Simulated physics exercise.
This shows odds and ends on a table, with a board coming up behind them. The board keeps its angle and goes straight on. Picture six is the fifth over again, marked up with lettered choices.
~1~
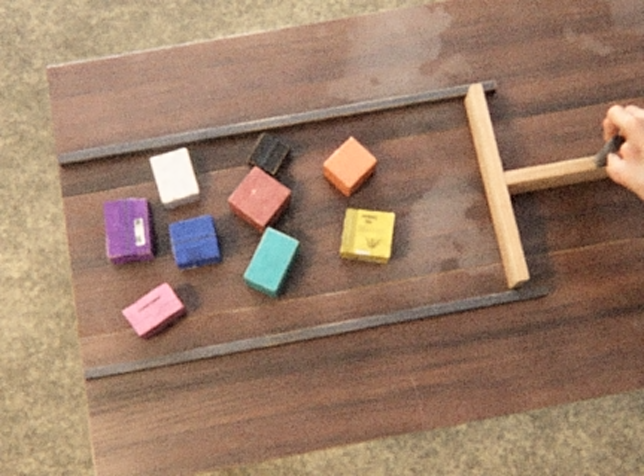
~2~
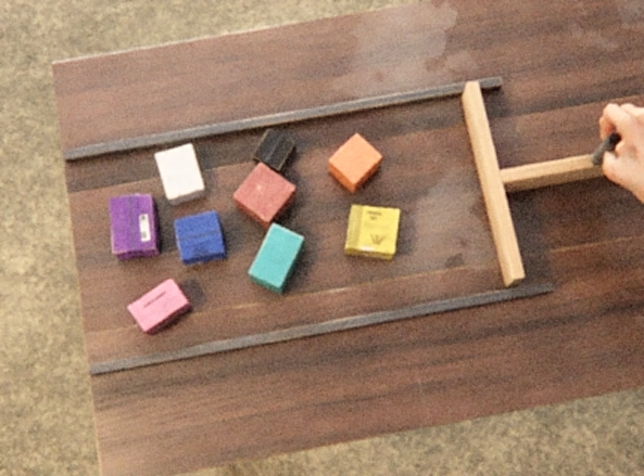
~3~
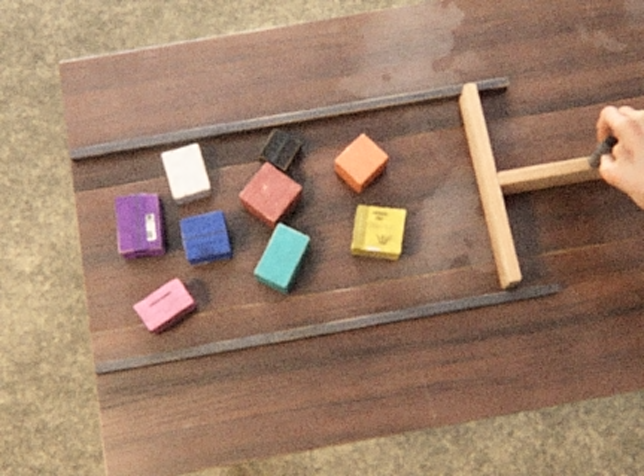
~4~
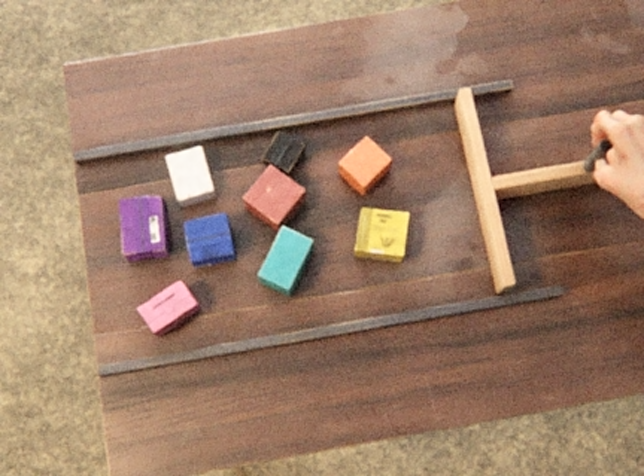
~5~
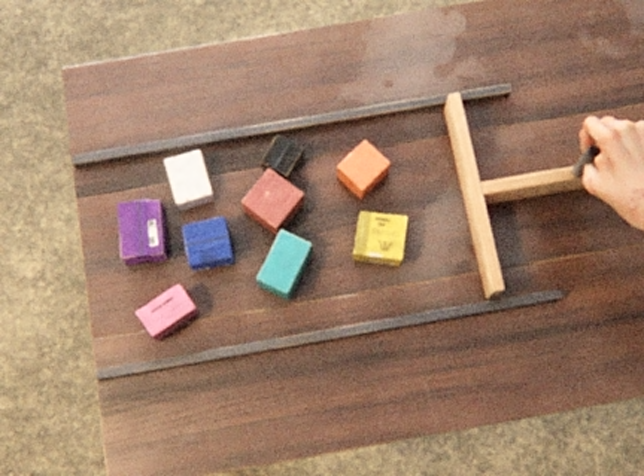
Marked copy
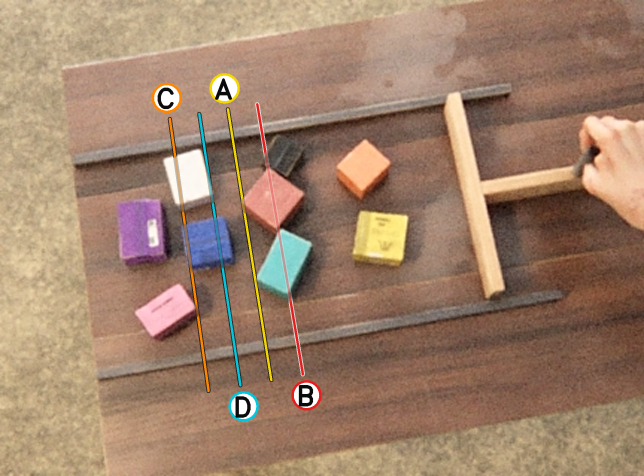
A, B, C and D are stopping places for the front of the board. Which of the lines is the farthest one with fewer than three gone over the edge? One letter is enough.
The farthest such stop is C.
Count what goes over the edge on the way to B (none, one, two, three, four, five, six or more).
In all, none.
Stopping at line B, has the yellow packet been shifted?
By then, yes.
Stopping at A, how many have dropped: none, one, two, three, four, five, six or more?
By then, none.
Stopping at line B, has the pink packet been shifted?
No.
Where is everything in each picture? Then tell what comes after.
The first frame shows blue box (196, 243); yellow packet (368, 236); turquoise block (273, 263).
The second frame shows board (496, 177); orange block (355, 163).
The third frame shows board (493, 180); pink packet (166, 307).
The fourth frame shows board (487, 184); white block (191, 177).
The fifth frame shows board (476, 189); blue box (209, 245); yellow packet (381, 239); turquoise block (285, 265).
On the marked copy, A at (249, 239); B at (279, 234); C at (188, 250); D at (219, 244).
With C. Early on, board (372, 207); orange block (330, 172); yellow packet (347, 250).
Further on, board (269, 224); purple box (127, 230); pink packet (162, 314).
At the end, board (188, 238); pink packet over the edge; purple box (77, 231); one fallen.
As for the rest, A is within the limit but short; B is within the limit but short; D is within the limit but short.
